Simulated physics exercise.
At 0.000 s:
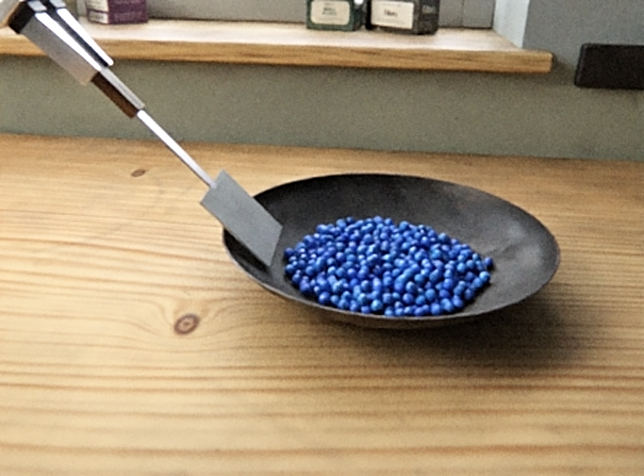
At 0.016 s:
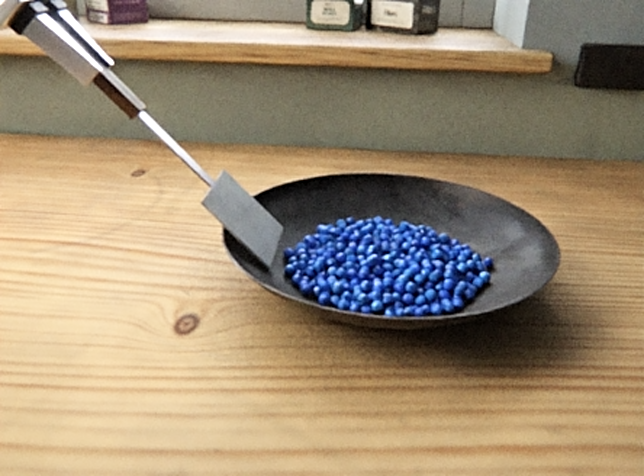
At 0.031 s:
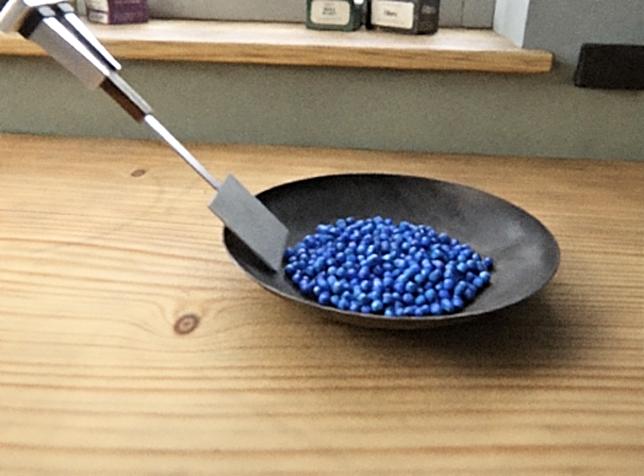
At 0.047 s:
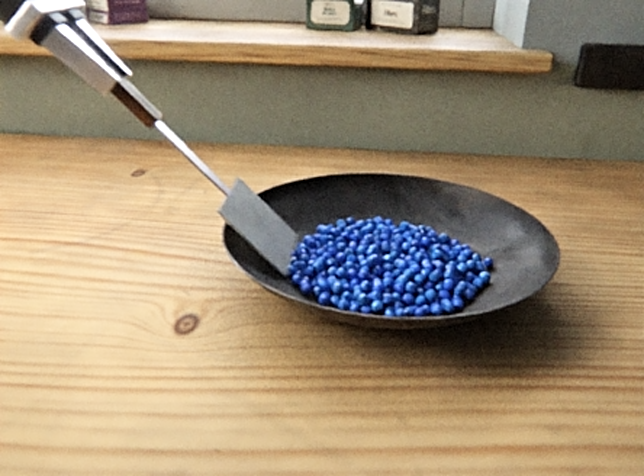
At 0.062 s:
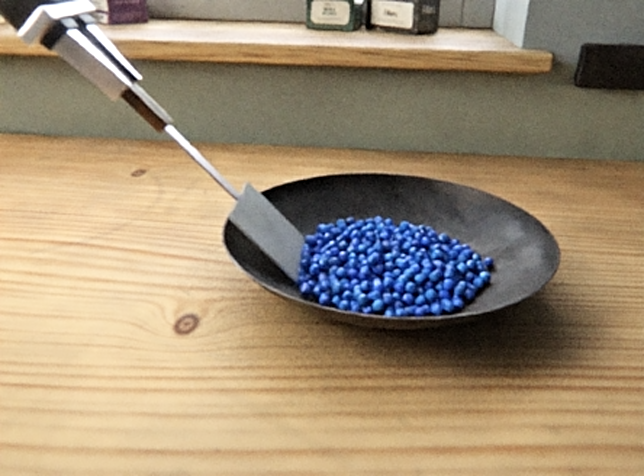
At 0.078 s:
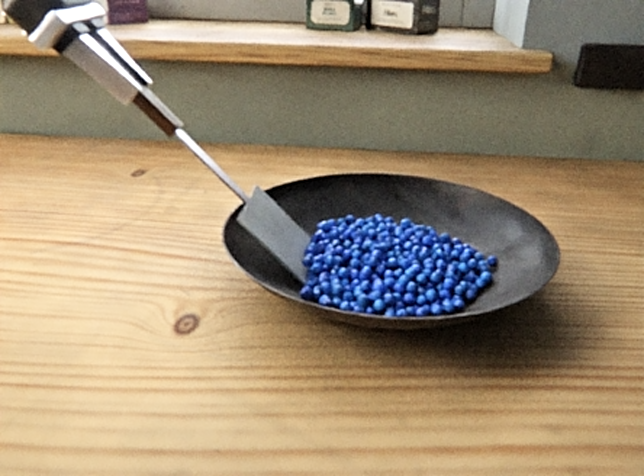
Robot arm sliding a flat metal turner slowly rightward inside a dark wok, nudging the left edge of blue beads.
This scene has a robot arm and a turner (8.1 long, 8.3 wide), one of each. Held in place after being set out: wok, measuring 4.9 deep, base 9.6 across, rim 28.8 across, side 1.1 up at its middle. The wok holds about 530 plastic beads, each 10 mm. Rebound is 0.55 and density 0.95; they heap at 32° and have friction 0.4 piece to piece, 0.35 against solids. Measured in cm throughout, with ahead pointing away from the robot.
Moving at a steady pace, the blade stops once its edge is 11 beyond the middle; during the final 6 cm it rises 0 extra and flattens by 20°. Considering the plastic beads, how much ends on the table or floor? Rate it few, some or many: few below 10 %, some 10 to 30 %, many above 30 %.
Some, 10 to 30 %.
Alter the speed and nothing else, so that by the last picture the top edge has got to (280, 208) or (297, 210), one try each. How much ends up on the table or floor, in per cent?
Estimates: Near 35 %, near 45 %.
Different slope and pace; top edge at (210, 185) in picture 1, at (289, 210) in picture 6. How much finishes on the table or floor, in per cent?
Around 45 per cent finishes on the table or floor.
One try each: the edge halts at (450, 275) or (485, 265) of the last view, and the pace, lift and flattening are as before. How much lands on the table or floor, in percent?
First try about 0 percent, second about 10 percent.
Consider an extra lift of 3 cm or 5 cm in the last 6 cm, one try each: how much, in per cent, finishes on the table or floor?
Roughly 15 % and then 10 %.
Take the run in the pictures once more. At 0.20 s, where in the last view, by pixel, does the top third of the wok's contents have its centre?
I'd point to about (442, 254).
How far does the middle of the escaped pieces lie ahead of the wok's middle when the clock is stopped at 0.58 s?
I'd put it at some 18 centimetres.
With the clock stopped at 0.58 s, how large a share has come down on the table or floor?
Close to 20 per cent of the load.
After 0.20 s, sloping 46°, highest piece 4 above the table; 530 in the wok.
After 0.32 s, sloping 41°, highest piece 6 above the table; 530 in the wok.
After 0.58 s, sloping 26°, highest piece 6 above the table; 428 in the wok, 99 on the table or floor, 3 on the blade or in flight.
After 1.63 s, sloping 26°, highest piece 6 above the table; 427 in the wok, 103 on the table or floor.
In the end, 427 in the wok, 103 on the table or floor. That is 19 % on the table or floor.
